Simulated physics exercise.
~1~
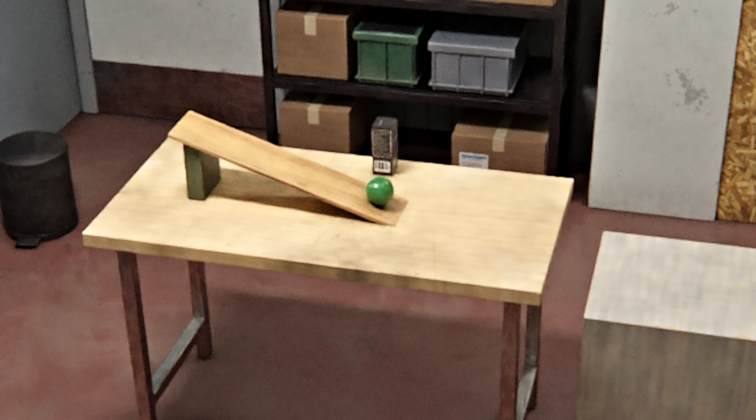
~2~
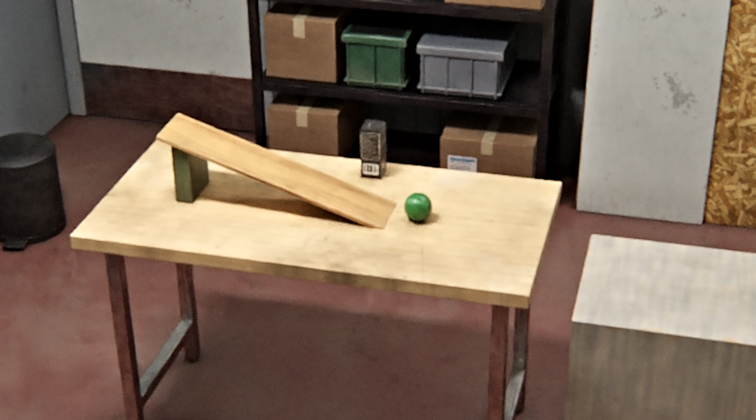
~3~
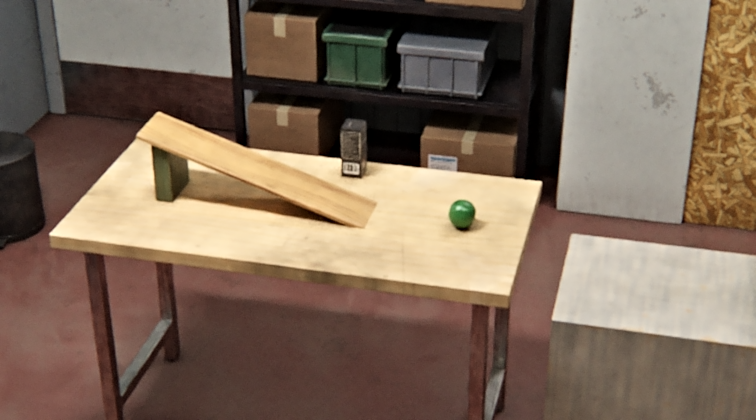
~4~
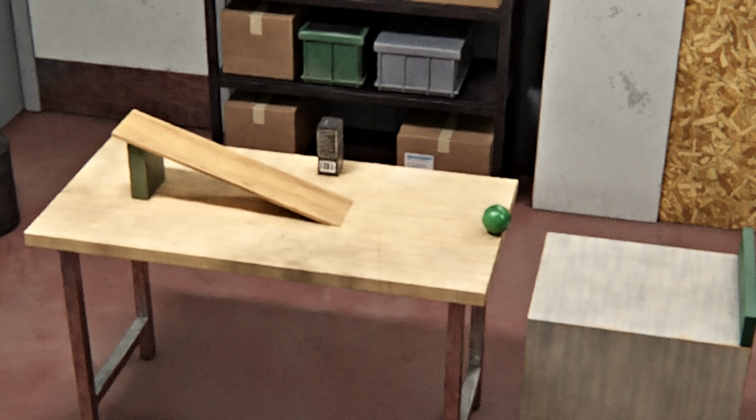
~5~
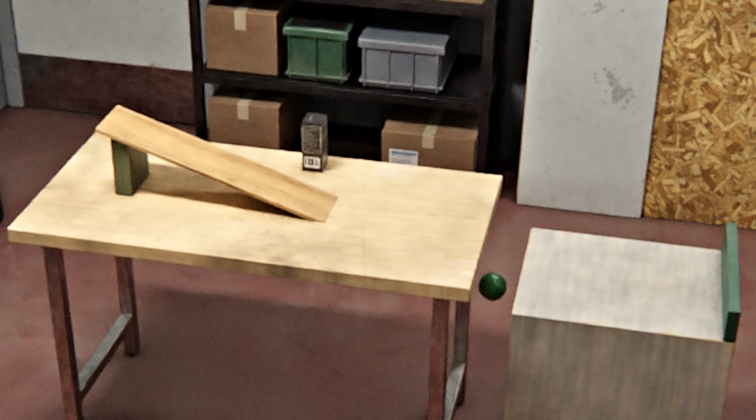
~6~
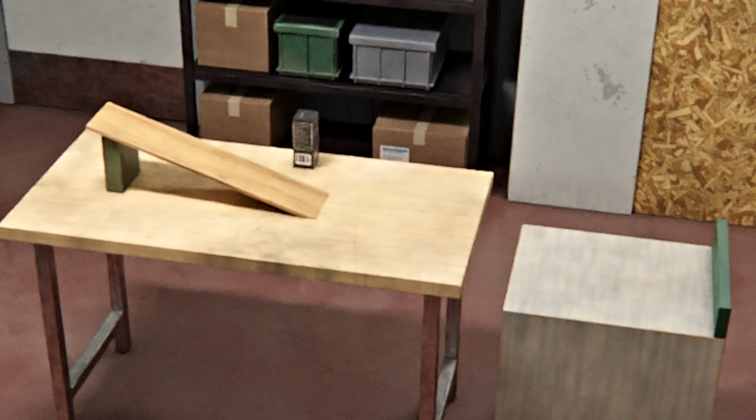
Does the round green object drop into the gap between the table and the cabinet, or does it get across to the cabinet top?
It drops into the gap. It rolls off the table's right edge and goes down out of sight before reaching the cabinet top.
In a storage room with a reddish floor, seen from slightly above, a wooden ramp rests on a dark green block on a pale table. A small black carton stands behind the ramp, with shelves of boxes and bins beyond and a lower grey cabinet off to the right. A round green object near the ramp's foot rolls off it and travels right across the tabletop as the view pans slightly right. It reaches the table's right edge, goes over and drops into the gap before the cabinet. At the end it is out of sight, and the carton still stands in place.
